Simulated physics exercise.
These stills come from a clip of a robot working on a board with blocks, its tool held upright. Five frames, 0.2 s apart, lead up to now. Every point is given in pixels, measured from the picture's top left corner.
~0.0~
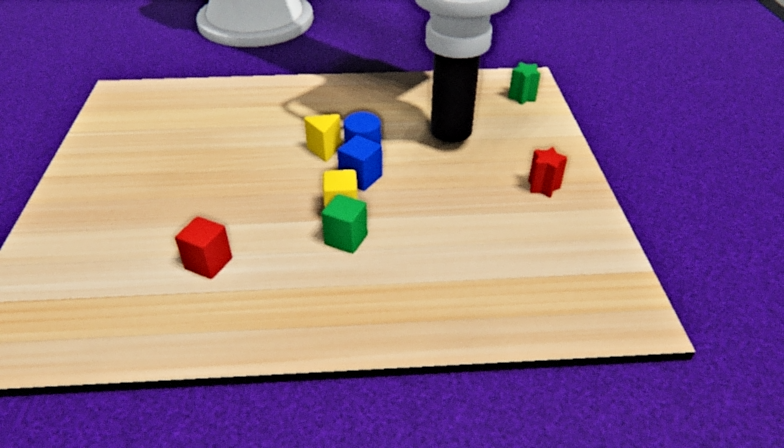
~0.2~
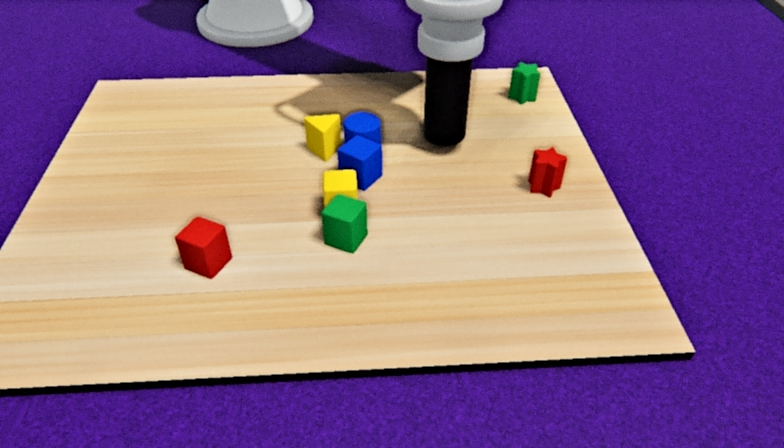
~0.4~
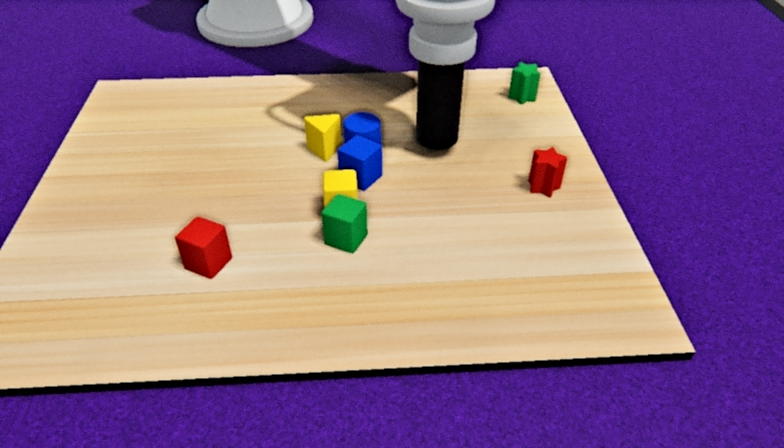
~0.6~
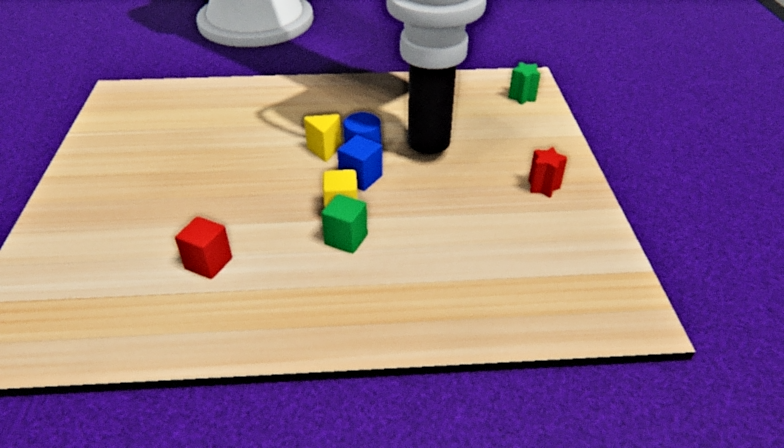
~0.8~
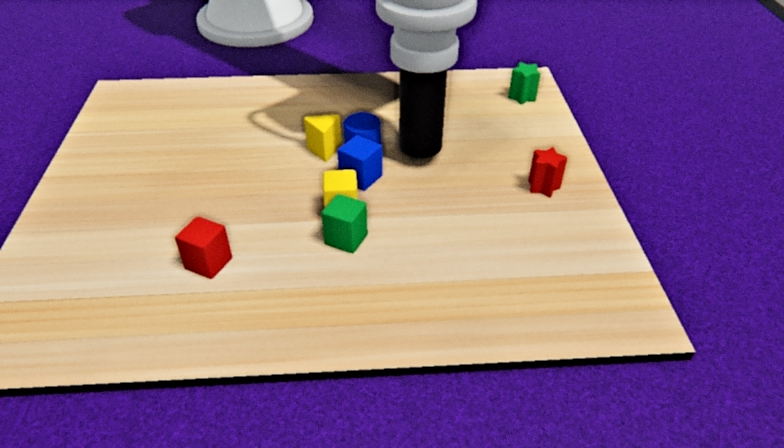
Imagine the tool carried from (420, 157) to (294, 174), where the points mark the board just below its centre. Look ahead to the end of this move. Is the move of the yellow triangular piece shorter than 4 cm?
Yes, it checks out.
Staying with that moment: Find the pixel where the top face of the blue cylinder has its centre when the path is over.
Around (322, 116).
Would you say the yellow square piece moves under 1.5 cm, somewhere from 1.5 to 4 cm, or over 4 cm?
I'd go with under 1.5 cm for this block.
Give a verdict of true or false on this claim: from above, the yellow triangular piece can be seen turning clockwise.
The claim does not hold.
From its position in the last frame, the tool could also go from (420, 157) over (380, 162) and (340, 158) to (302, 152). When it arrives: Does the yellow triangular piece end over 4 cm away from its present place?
Final answer: Yes.
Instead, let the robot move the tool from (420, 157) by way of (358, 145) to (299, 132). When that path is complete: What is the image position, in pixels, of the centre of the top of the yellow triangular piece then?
About (253, 129).
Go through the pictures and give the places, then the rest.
Tip of the tool (451, 131), middles of tops, yellow triangular piece (322, 121), yellow square piece (340, 179), blue square piece (360, 146), blue cylinder (362, 121), in the first frame.
Tool (444, 134), nothing pushed, in the second frame.
Tool (437, 138), nothing pushed, in the third frame.
Tool (429, 142), nothing pushed, in the fourth frame.
Tool (420, 146), yellow triangular piece (322, 121), yellow square piece (340, 179), blue square piece (360, 146), blue cylinder (362, 121), in the fifth frame.
What follows on the original path. One third of the way, tool (378, 152); yellow triangular piece (315, 119), turned 30° anticlockwise; blue square piece (351, 149); blue cylinder (345, 119).
Two thirds of the way, tool (335, 158); yellow triangular piece (293, 115), turned 30° anticlockwise; yellow square piece (339, 181); blue square piece (320, 162), turned 40° anticlockwise; blue cylinder (322, 116).
At the end, tool (292, 163); yellow triangular piece (292, 115), turned 30° anticlockwise; yellow square piece (337, 182), turned 15° anticlockwise; blue square piece (307, 167), turned 75° anticlockwise; blue cylinder (322, 116).
